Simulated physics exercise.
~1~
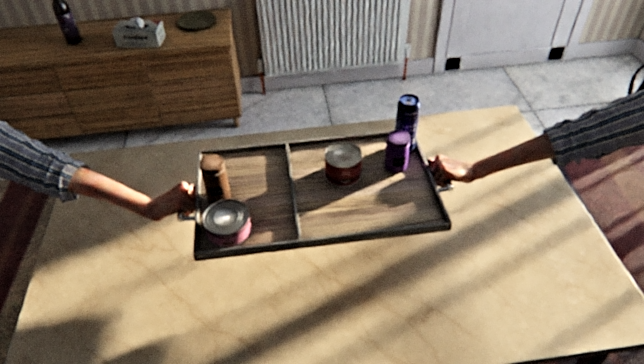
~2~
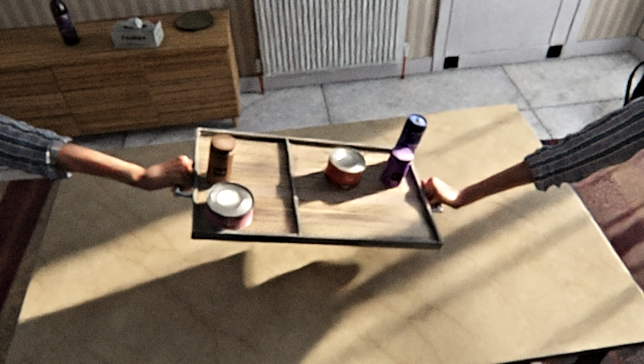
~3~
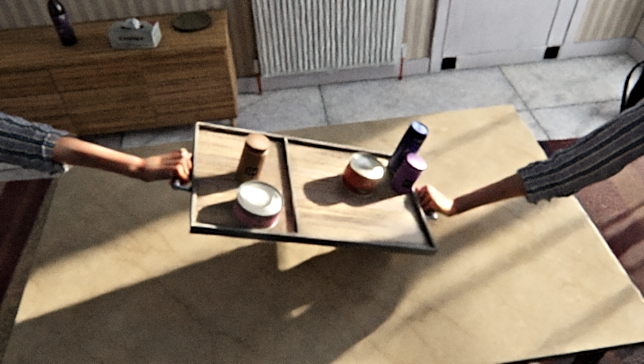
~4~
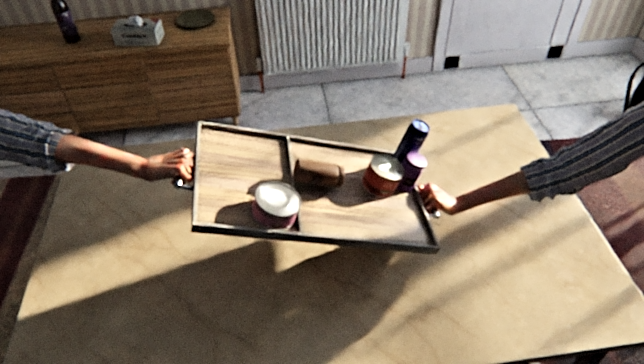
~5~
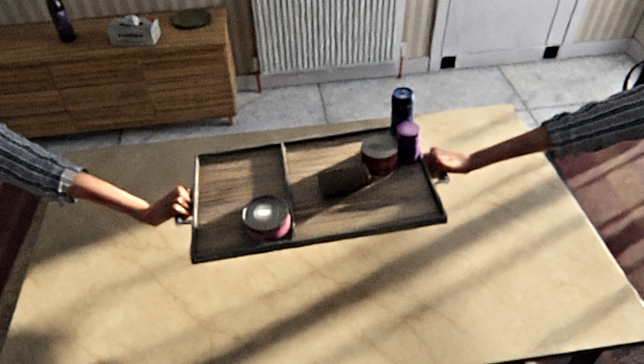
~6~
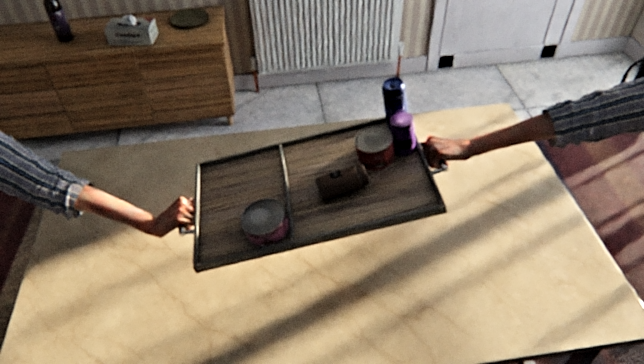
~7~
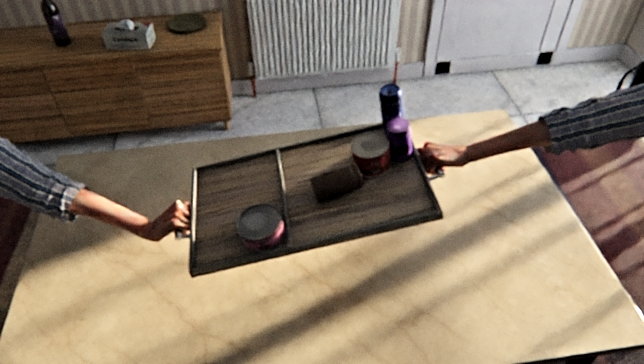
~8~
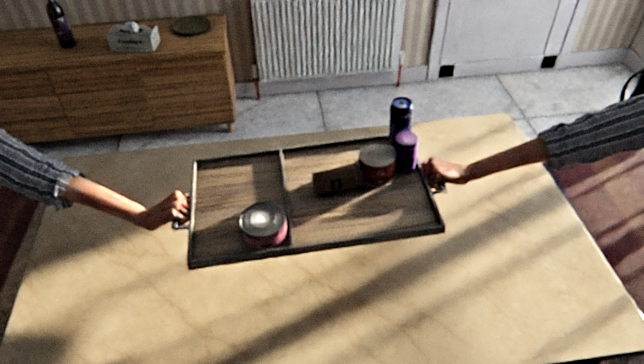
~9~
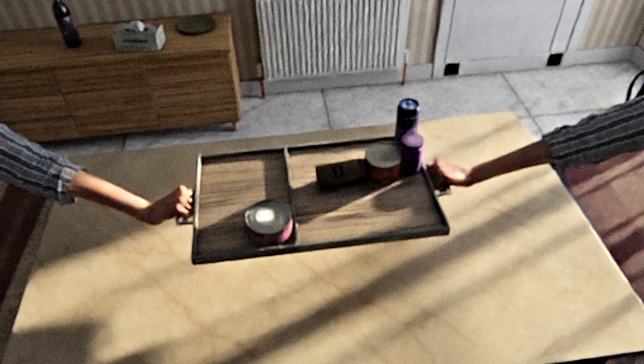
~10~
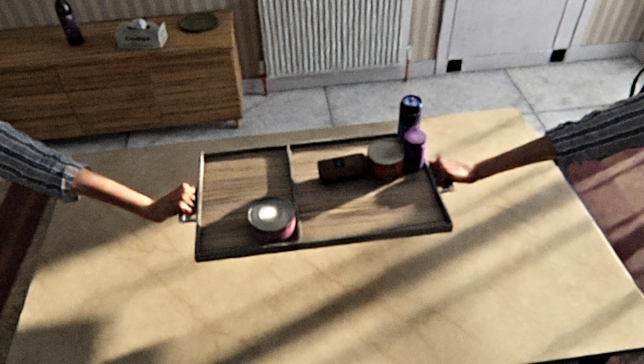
Above a table, two hands tilt a tray right, toppling a brown jar as tubs slide.
